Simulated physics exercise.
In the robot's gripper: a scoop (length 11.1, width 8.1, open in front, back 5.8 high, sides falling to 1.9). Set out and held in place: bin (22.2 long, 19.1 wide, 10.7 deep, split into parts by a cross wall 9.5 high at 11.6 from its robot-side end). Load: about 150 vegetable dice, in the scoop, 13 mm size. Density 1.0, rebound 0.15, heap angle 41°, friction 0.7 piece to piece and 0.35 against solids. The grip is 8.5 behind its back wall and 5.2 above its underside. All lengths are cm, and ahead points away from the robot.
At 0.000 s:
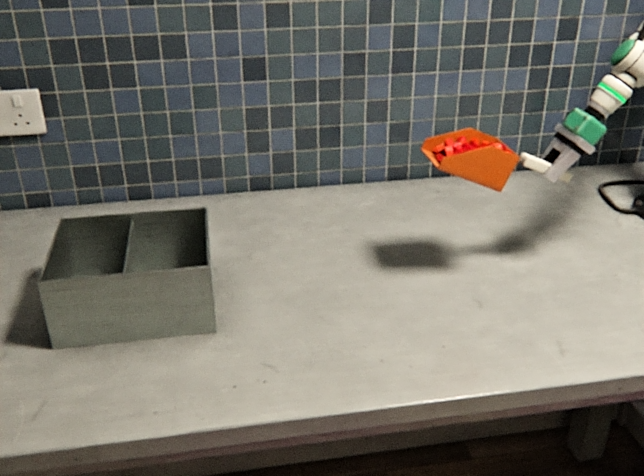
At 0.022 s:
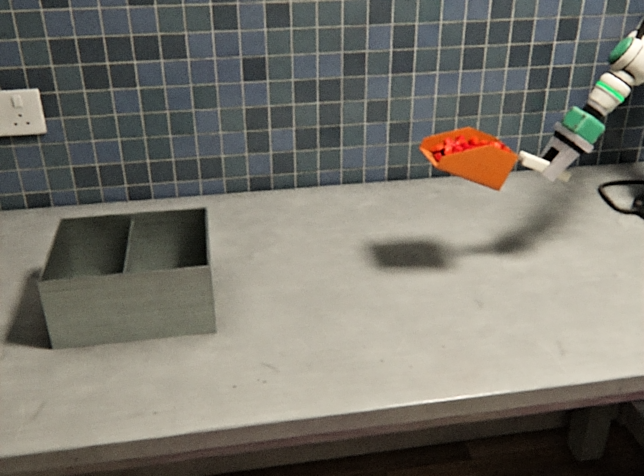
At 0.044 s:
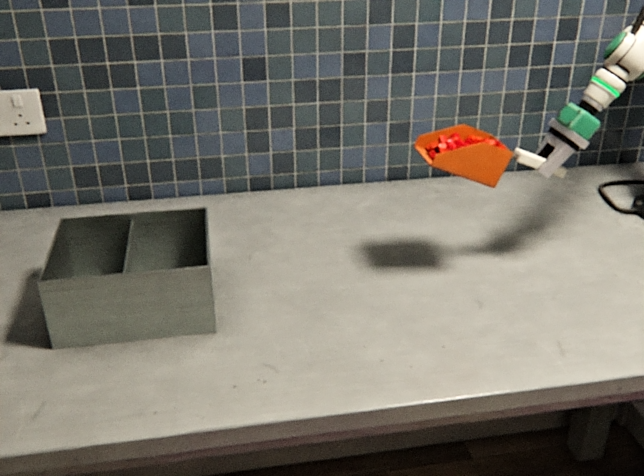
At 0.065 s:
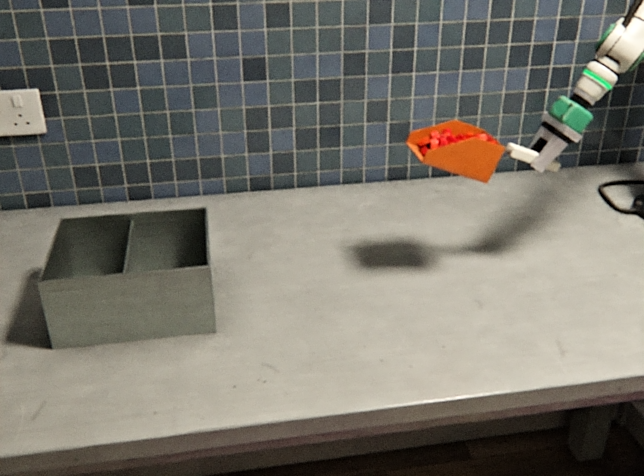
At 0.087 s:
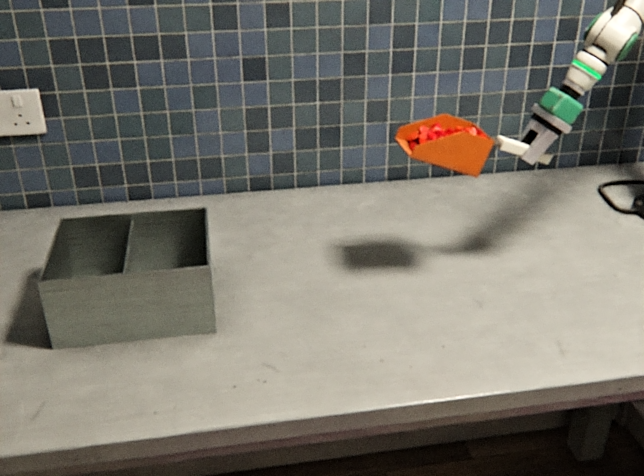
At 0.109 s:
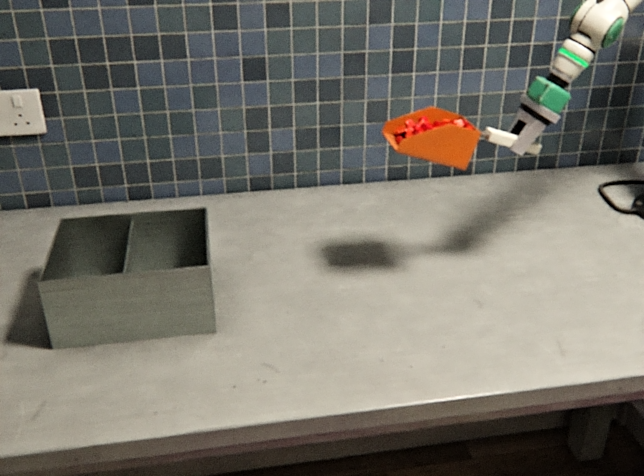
A robot arm held an orange scoop of small red pieces above the counter, barely moving at first, then carried it slowly left and slightly upward, while the divided grey box stayed still.
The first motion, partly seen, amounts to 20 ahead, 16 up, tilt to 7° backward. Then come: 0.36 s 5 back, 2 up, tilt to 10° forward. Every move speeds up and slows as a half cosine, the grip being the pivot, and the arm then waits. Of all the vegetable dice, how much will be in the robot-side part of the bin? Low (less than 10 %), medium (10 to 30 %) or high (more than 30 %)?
Answer: Medium; 10 to 30 % of the vegetable dice finish in the robot-side part of the bin.
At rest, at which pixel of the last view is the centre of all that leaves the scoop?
At about (236, 291).
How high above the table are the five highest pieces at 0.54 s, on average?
Some 30 cm.
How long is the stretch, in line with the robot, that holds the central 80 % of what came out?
About 22 cm.
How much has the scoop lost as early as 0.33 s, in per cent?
Some 25 per cent.
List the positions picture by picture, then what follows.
In the first picture, scoop floor at (467, 170), tilted 24° backward; upper third of the load around (472, 151), from x 435 to 505, top at y 140; 151 on the scoop.
In the second picture, scoop floor at (465, 169), tilted 24° backward; upper third of the load around (470, 150), from x 435 to 505, top at y 140.
In the third picture, scoop floor at (460, 167), tilted 23° backward; upper third of the load around (466, 147), from x 430 to 500, top at y 140.
In the fourth picture, scoop floor at (452, 163), tilted 22° backward; upper third of the load around (458, 142), from x 420 to 495, top at y 135.
In the fifth picture, scoop floor at (442, 157), tilted 20° backward; upper third of the load around (449, 137), from x 410 to 480, top at y 130.
In the sixth picture, scoop floor at (430, 151), tilted 19° backward; upper third of the load around (439, 129), from x 400 to 470, top at y 120; 151 on the scoop.
By 0.33 s, tilted 7° backward, highest piece 35 above the table; 114 on the scoop, 37 in flight or on a rim.
By 0.54 s, tilted 6° forward, highest piece 30 above the table; 31 in the robot-side part, 23 on the scoop, 97 in flight or on a rim.
By 0.85 s, tilted 10° forward, highest piece 29 above the table; 98 on the table or floor, 31 in the robot-side part, 21 on the scoop, 1 in flight or on a rim.
By 1.90 s, tilted 10° forward, highest piece 29 above the table; 99 on the table or floor, 31 in the robot-side part, 21 on the scoop.
Final count, 99 on the table or floor, 31 in the robot-side part, 21 on the scoop. That is 21 % in the robot-side part of the bin.
